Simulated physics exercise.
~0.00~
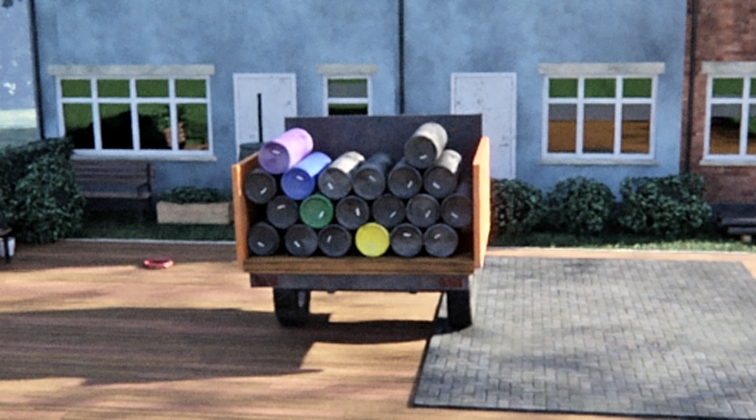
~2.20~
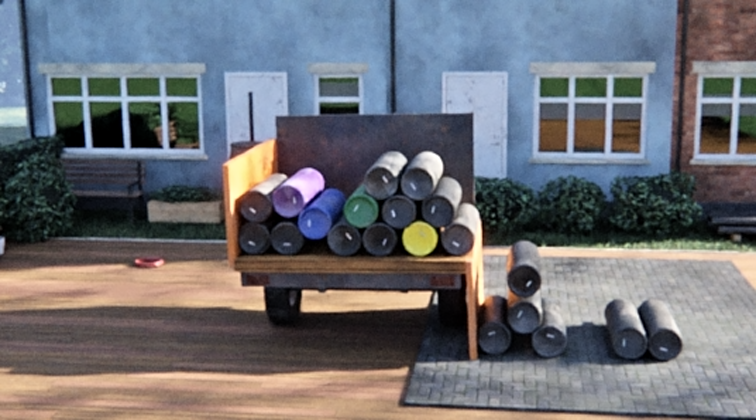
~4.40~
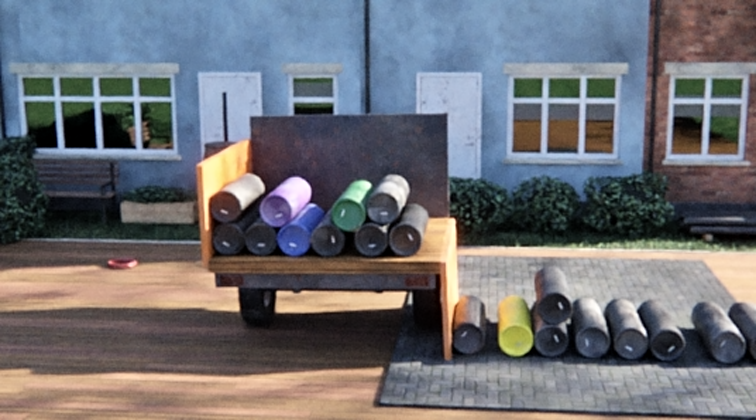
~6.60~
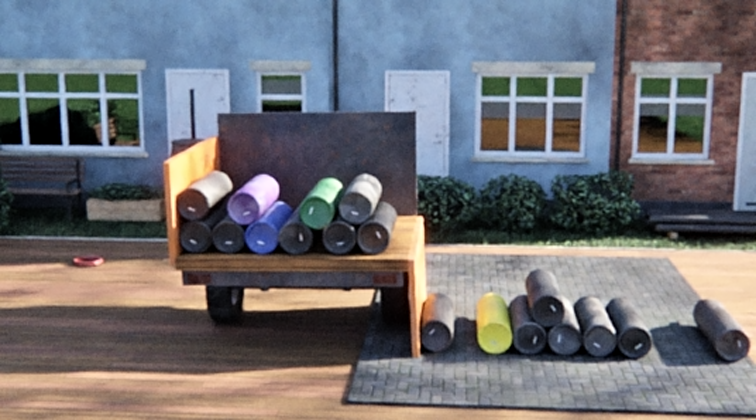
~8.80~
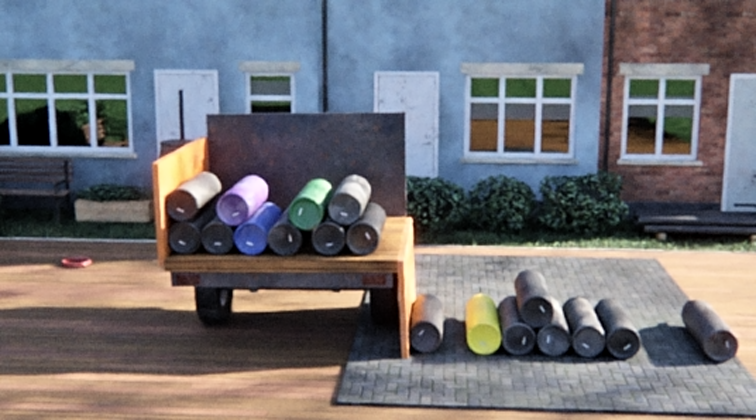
On a trailer deck, the right side drops and half the cylinders, including yellow, tumble off.
